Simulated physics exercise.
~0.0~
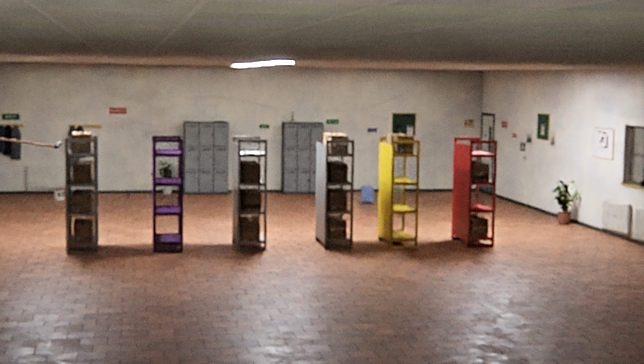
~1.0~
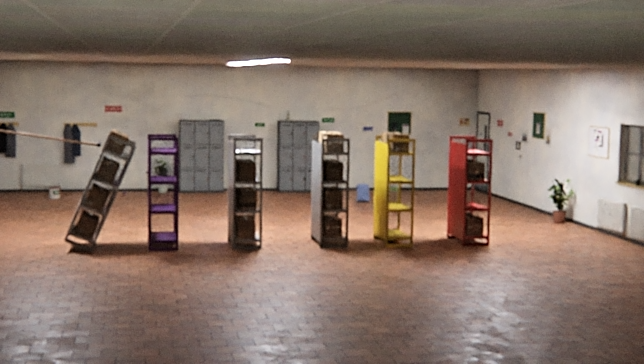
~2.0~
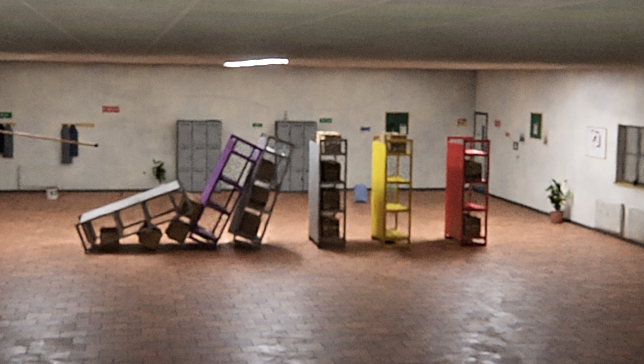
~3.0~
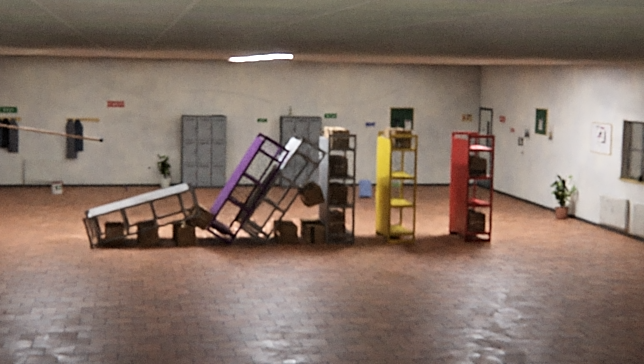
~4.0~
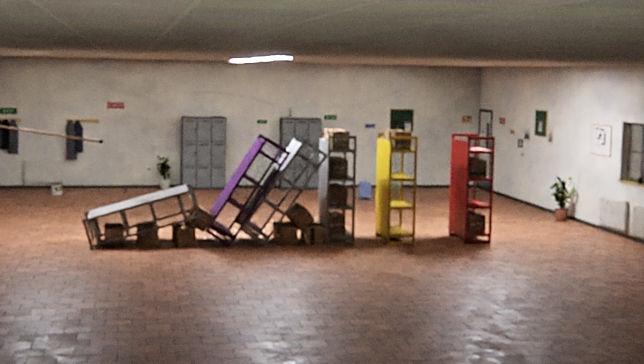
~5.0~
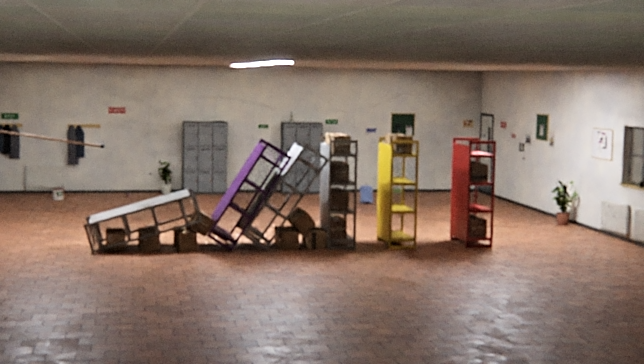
In a large room with a tiled floor, a pole pushed the leftmost of six shelving racks over to the right, spilling boxes as it knocked the purple and next racks into a lean against the fourth, while the yellow and red ones stayed upright.
